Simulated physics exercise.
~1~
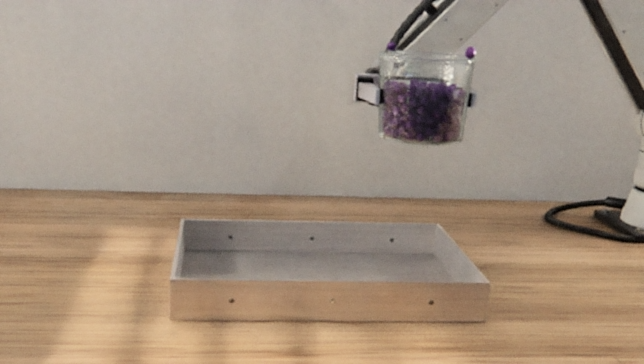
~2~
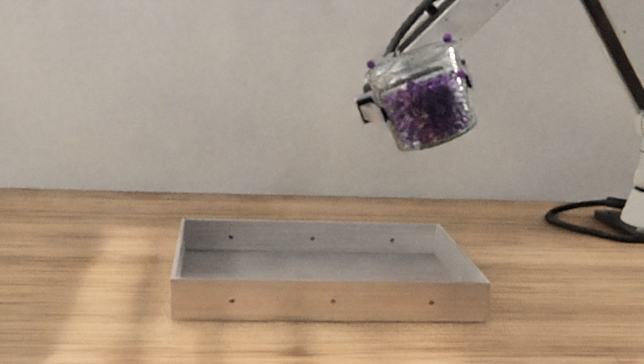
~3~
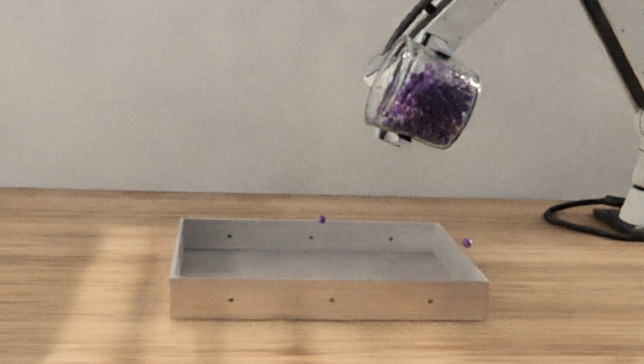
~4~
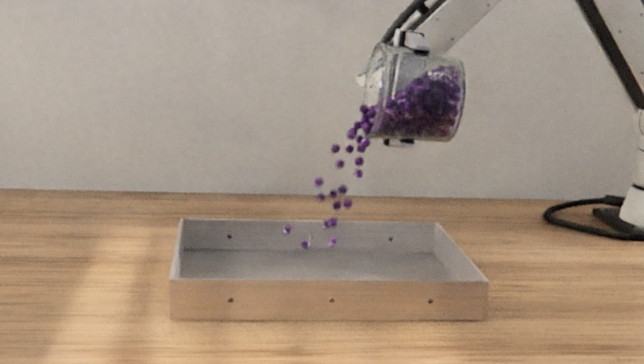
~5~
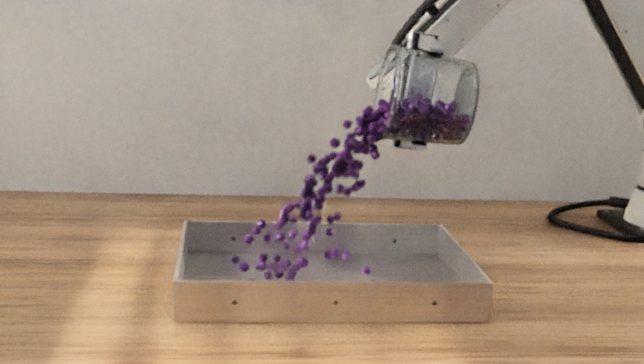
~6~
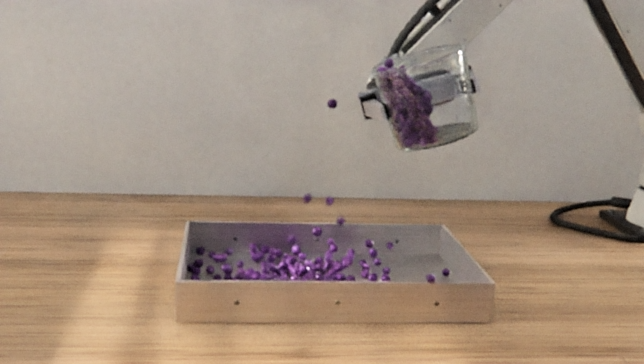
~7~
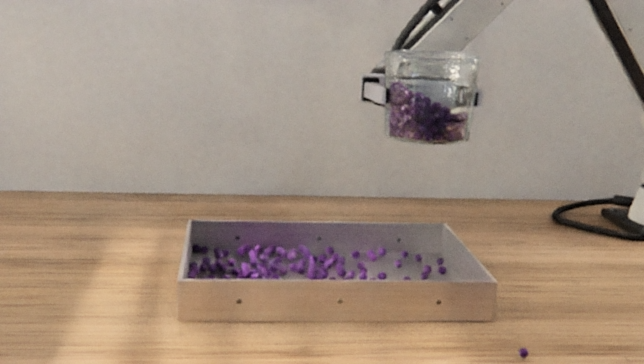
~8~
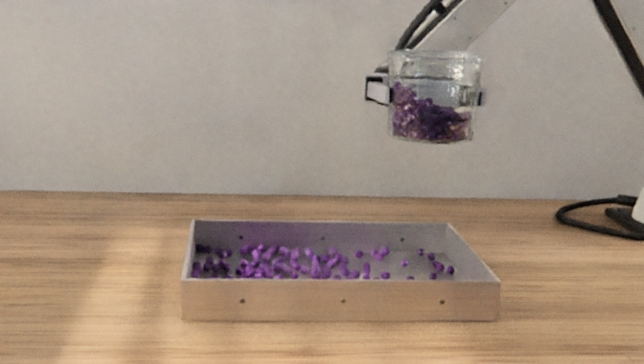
A robot arm reaching in from the upper right grips a clear cup of purple beads above a wooden tabletop, seen from the front against a plain grey wall. A shallow, pale metal tray sits empty below, and a black cable curls at the right. The arm tips the cup to the left, and a few beads drop before a thick stream pours into the tray and scatters. It then swings the cup back upright, and the stream stops as last beads fall. Finally the cup hangs level, still partly full, above beads spread across the tray.
